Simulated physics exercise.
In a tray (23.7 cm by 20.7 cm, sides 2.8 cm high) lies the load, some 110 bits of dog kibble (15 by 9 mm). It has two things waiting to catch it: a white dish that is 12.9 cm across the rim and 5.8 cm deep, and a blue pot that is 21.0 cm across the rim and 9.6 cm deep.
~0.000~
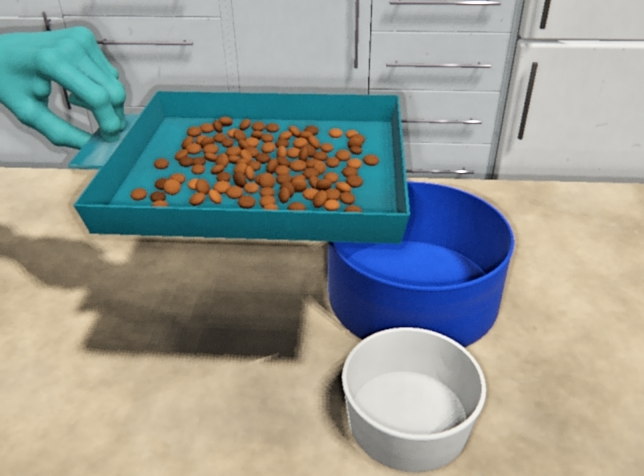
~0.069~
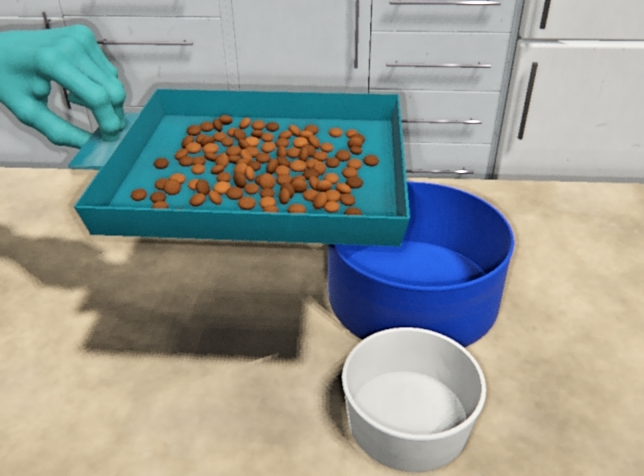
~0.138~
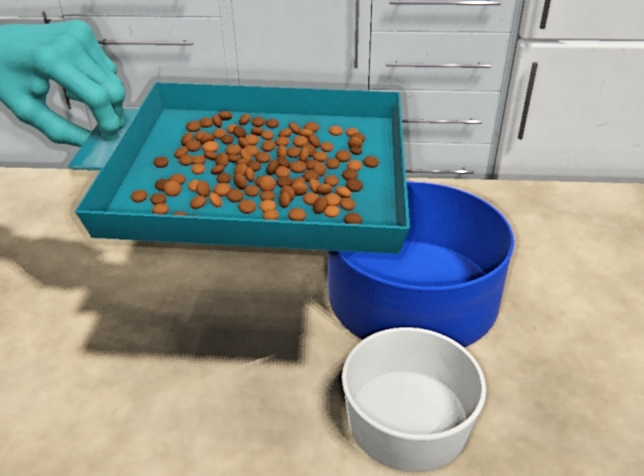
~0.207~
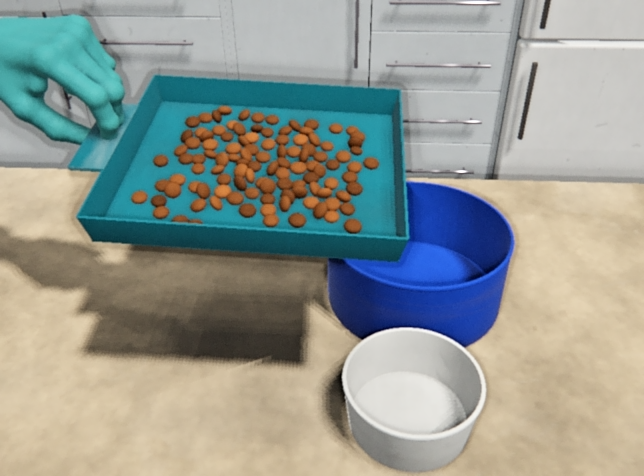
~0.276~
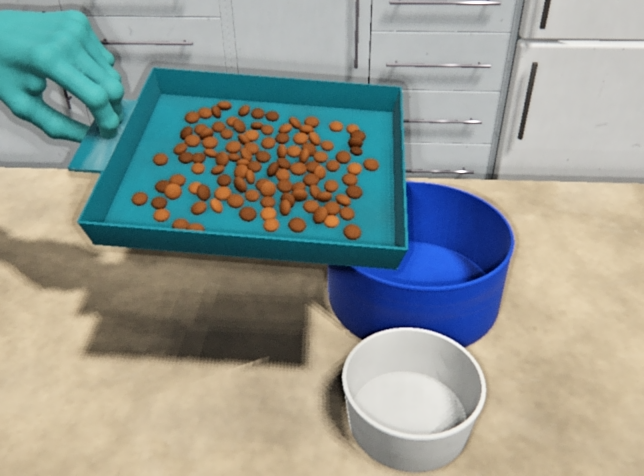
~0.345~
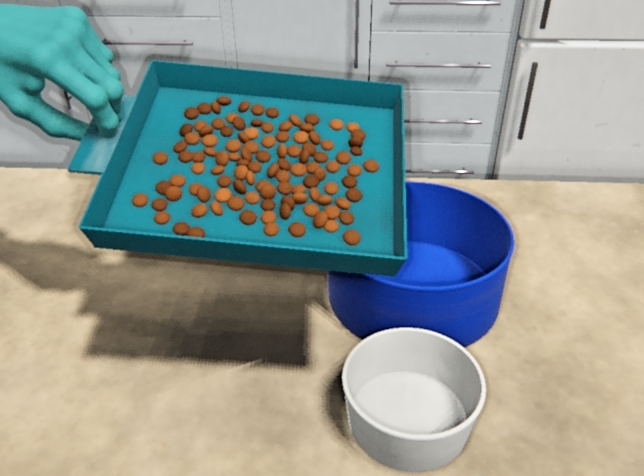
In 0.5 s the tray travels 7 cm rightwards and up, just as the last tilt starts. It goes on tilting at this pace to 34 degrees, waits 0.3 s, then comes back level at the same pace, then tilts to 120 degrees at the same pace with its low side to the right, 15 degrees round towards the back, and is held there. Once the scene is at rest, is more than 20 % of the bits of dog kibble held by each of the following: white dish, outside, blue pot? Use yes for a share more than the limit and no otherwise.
White dish: Yes; outside everything: Yes; blue pot: No.
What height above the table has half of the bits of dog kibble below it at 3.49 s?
I'd put it close to 18 cm.
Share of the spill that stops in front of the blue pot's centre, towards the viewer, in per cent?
100 %.
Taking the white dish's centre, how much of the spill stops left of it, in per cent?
I'd put it at around 100 per cent.
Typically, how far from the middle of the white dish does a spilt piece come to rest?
Distance from centre: Approx. 14 cm.
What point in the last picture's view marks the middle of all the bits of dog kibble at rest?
Near pixel (362, 363).
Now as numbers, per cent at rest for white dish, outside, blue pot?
White dish gets 30, outside gets 60, blue pot gets 10.
After 1.56 s, tilt 11 degrees; tray 100 %; middle of all pieces on or above the table near (284, 212).
After 2.56 s, tilt 35 degrees; tray 100 %; middle of all pieces on or above the table near (365, 167).
After 3.49 s, tilt 84 degrees; tray 85 %, blue pot 5 %; middle of all pieces on or above the table near (372, 251).
After 4.38 s, tilt 120 degrees; outside 60 %, blue pot 10 %, white dish 30 %; middle of all pieces on or above the table near (364, 359).
In the end, at 4.9 s, outside 60 %, tray 0 %, blue pot 10 %, white dish 30 %.
